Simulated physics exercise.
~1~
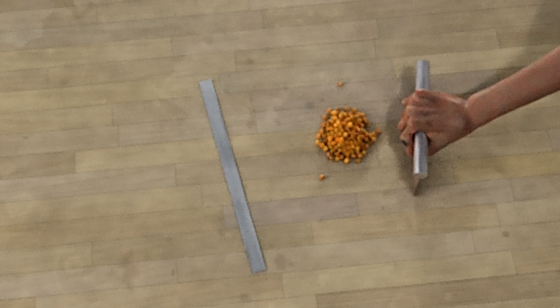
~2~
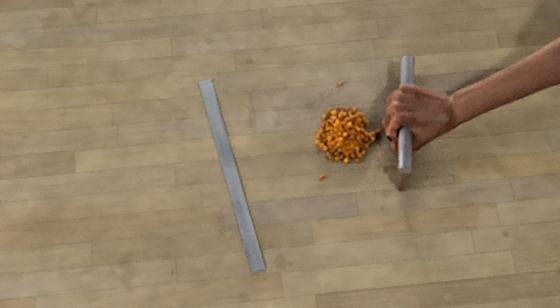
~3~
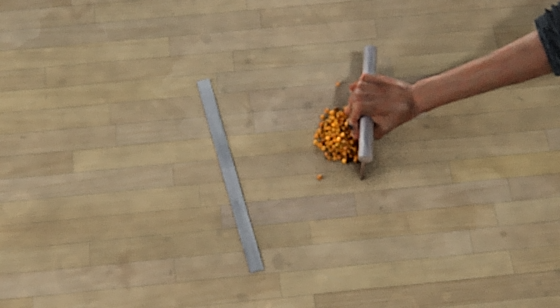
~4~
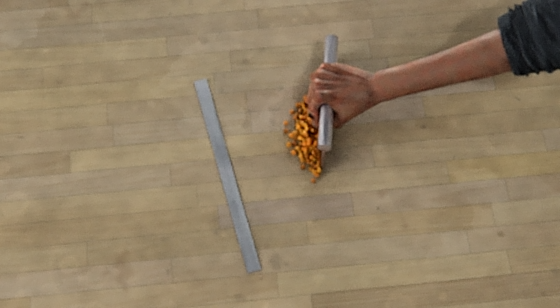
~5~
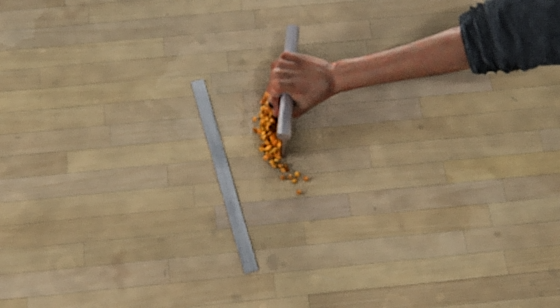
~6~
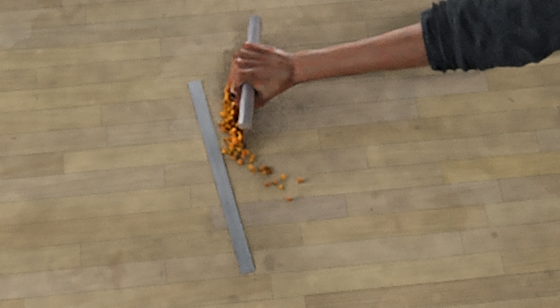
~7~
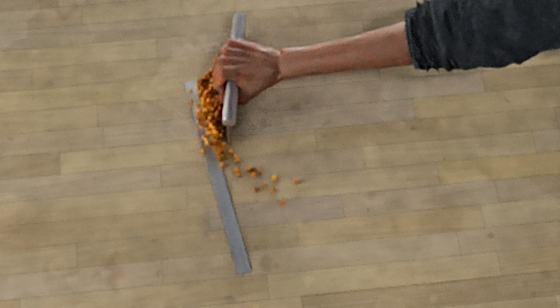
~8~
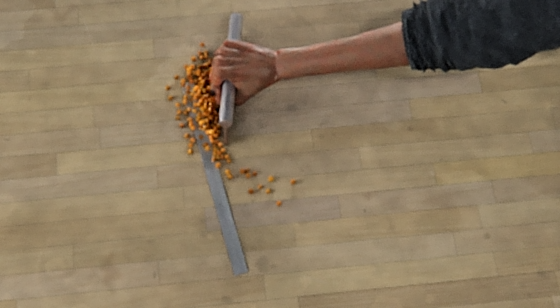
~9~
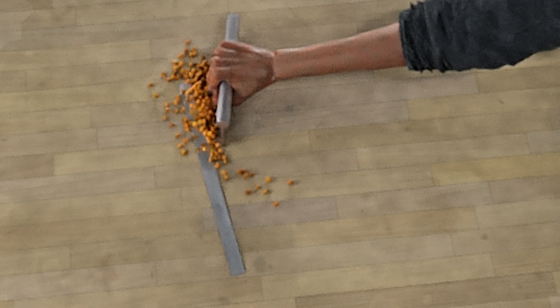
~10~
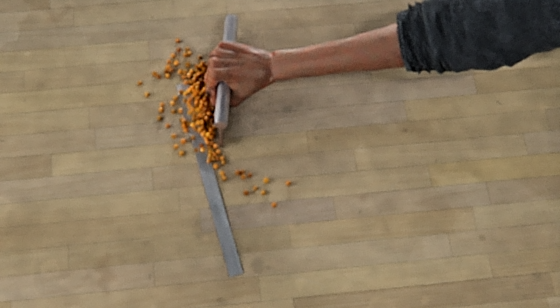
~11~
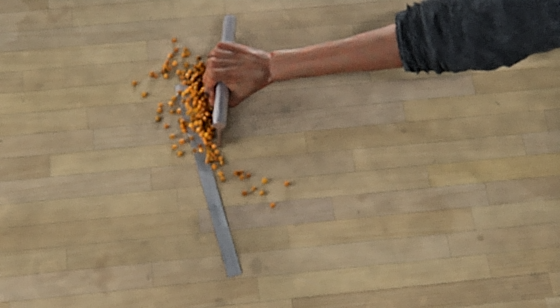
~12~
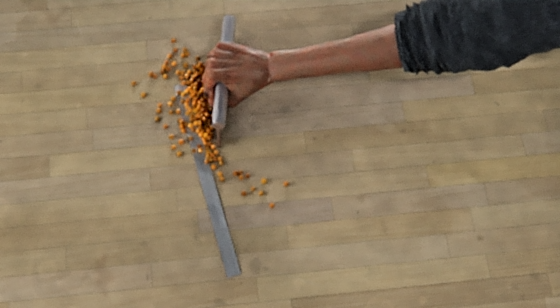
The footage shows a hand sweeping a pile of orange kernels leftward across a wooden floor with a gray scraper toward a flat metal strip. The kernels spread and spill over the strip's upper part, ending scattered mostly beyond it, with a few left trailing on the right.
